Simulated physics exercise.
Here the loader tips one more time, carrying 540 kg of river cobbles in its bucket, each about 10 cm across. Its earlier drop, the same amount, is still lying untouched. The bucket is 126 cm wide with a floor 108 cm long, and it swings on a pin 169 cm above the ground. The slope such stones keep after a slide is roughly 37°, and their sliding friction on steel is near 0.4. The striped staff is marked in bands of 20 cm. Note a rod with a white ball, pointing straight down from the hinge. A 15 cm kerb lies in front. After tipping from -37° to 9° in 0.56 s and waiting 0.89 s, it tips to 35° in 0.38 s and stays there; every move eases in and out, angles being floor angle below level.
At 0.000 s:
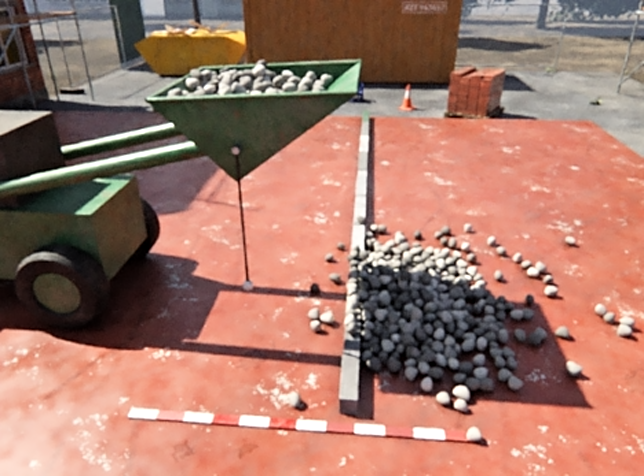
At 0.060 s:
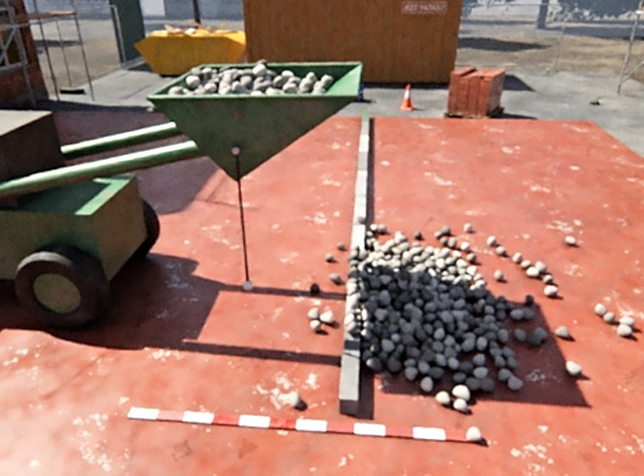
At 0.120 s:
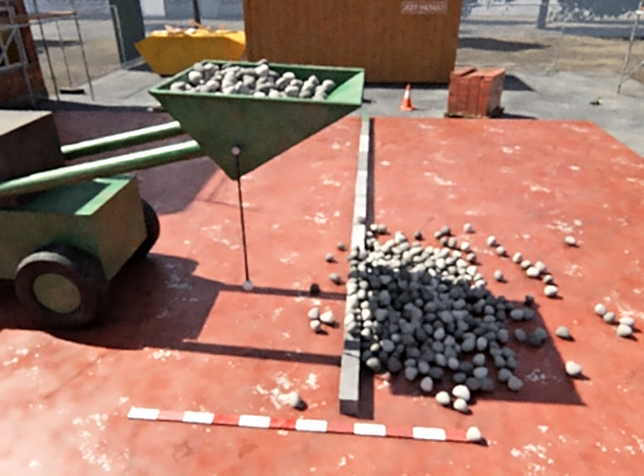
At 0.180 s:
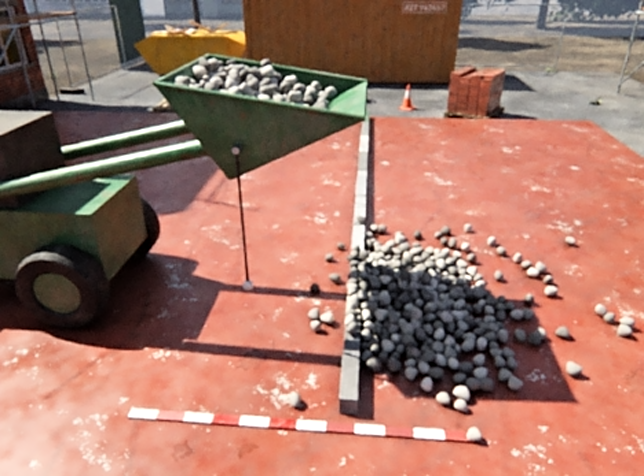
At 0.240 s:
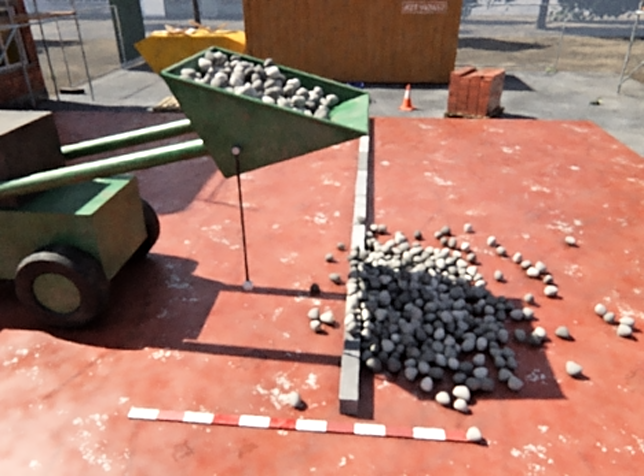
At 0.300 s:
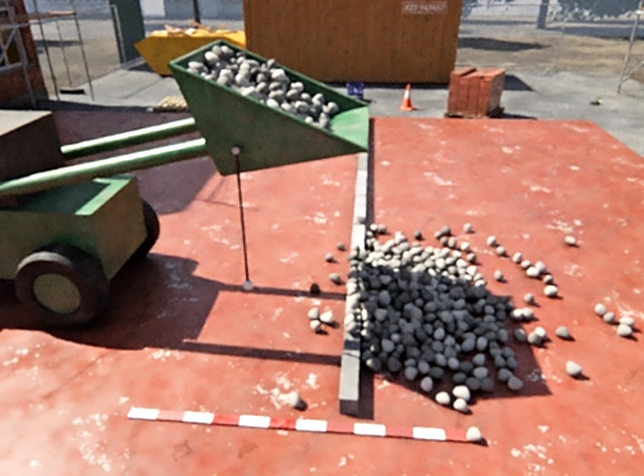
A green loader's bucket full of grey cobbles tilts steadily forward, its right lip lowering and its back rising while the stones stay inside, above a red floor where a pile of similar stones lies still beyond a kerb.
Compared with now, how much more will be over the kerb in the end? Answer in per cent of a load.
Close to 87 parts in a hundred.
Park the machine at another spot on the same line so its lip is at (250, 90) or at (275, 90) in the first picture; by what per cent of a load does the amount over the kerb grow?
First place: Roughly 5 %; second place: Roughly 15 %.
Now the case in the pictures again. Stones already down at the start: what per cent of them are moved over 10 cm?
I'd say roughly 10 per cent of them.
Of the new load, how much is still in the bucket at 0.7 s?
It still holds about 100 per cent.
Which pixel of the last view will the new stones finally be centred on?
In the last view, about pixel (400, 286).
After 0.4 s the floor is at 2°; in per cent of one load, 100 in the bucket, 6 on this side of the kerb, 94 over the kerb; the foremost stones are at (595, 298).
After 0.7 s the floor is at 9°; in per cent of one load, 100 in the bucket, 6 on this side of the kerb, 94 over the kerb; the foremost stones are at (595, 298).
After 2.3 s the floor is at 35°; in per cent of one load, 34 in the bucket, 28 on this side of the kerb, 138 over the kerb; the foremost stones are at (595, 298).
After 5.1 s the floor is at 35°; in per cent of one load, 0 in the bucket, 19 on this side of the kerb, 181 over the kerb; the foremost stones are at (595, 298). Net gain over the kerb, 87.
